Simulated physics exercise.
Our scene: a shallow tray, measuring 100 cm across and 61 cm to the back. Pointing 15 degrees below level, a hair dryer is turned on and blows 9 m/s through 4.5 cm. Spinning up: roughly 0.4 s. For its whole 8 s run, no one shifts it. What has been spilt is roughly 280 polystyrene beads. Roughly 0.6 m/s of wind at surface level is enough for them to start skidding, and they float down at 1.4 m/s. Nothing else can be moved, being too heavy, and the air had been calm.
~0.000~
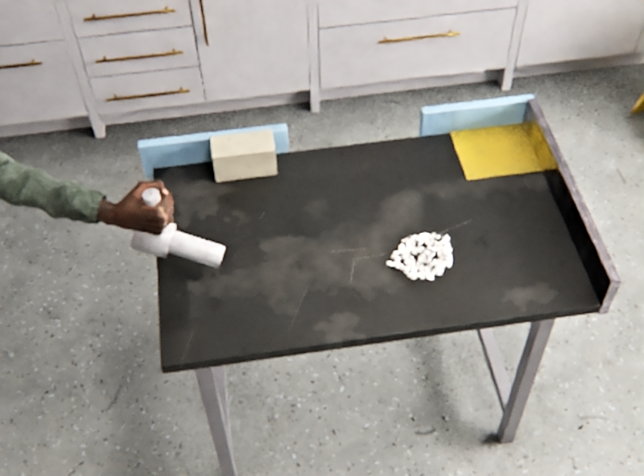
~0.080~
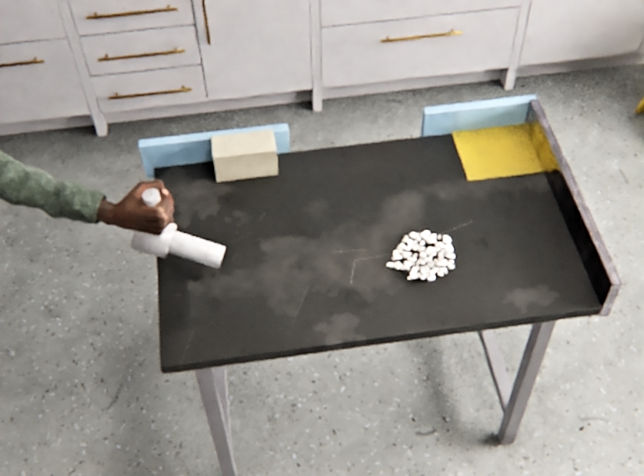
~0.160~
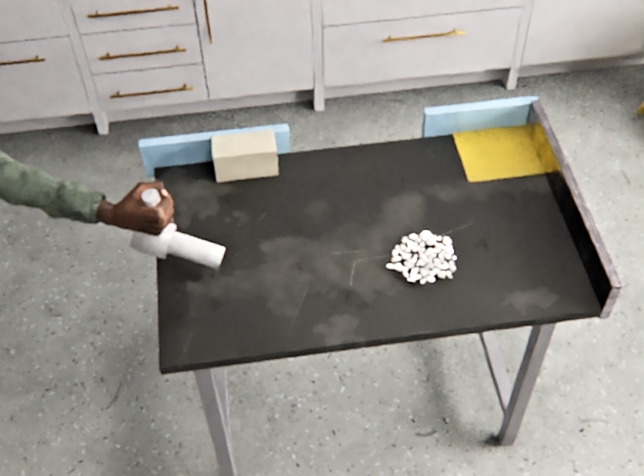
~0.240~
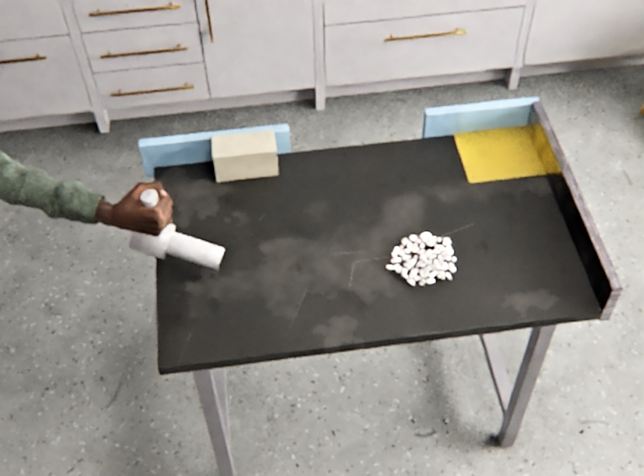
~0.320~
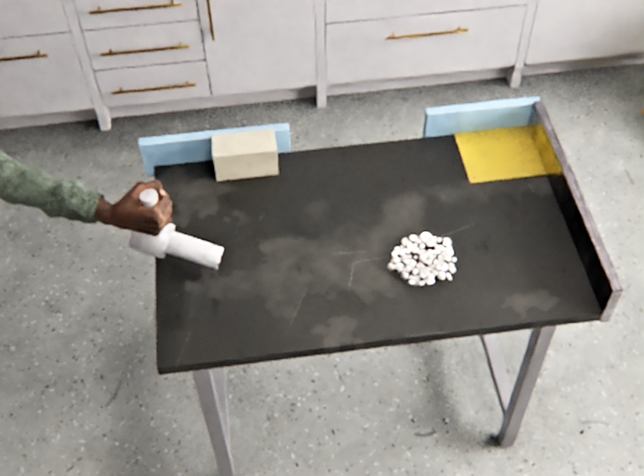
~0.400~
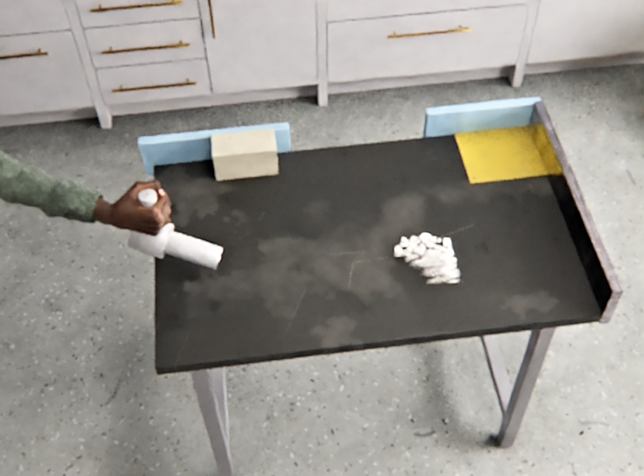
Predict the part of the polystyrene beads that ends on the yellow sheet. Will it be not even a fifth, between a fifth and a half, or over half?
More than one in two make it.
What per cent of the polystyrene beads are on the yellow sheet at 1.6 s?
60 % or thereabouts.
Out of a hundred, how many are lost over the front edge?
About 0 % front.
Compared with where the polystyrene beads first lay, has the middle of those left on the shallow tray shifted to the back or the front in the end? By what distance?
It has moved rearward by roughly 35 cm.
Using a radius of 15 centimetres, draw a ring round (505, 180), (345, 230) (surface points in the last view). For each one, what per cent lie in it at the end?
40 %, 0 %.
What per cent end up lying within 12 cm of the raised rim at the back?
About 90 %.
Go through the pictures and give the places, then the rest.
In the first frame, the middle of the polystyrene beads is near (422, 257), none has stirred yet and the mouth of the hair dryer is at (222, 257).
In the second frame, the middle of the polystyrene beads is near (423, 254), none has stirred yet and the yellow sheet is centred on (497, 152).
In the third frame, the middle of the polystyrene beads is near (423, 256), none has stirred yet and the top of a block is at (243, 143).
In the fourth frame, the middle of the polystyrene beads is near (423, 259) and none has stirred yet.
In the fifth frame, the middle of the polystyrene beads is near (423, 259) and none has stirred yet.
In the sixth frame, the middle of the polystyrene beads is near (431, 256), the farthest in sight from the hair dryer is at (454, 260) and about 40 % have left their places.
After 1.6 s the count stands so, 60 % are on the yellow sheet; the middle of those still in play is near (541, 163).
After 2.6 s the count stands so, 86 % are on the yellow sheet; the middle of those still in play is near (533, 145).
After 4.4 s the count stands so, 97 % are on the yellow sheet; the middle of those still in play is near (531, 137).
After 8.0 s, at the end, 98 % are on the yellow sheet; the middle of those still in play is near (528, 133).
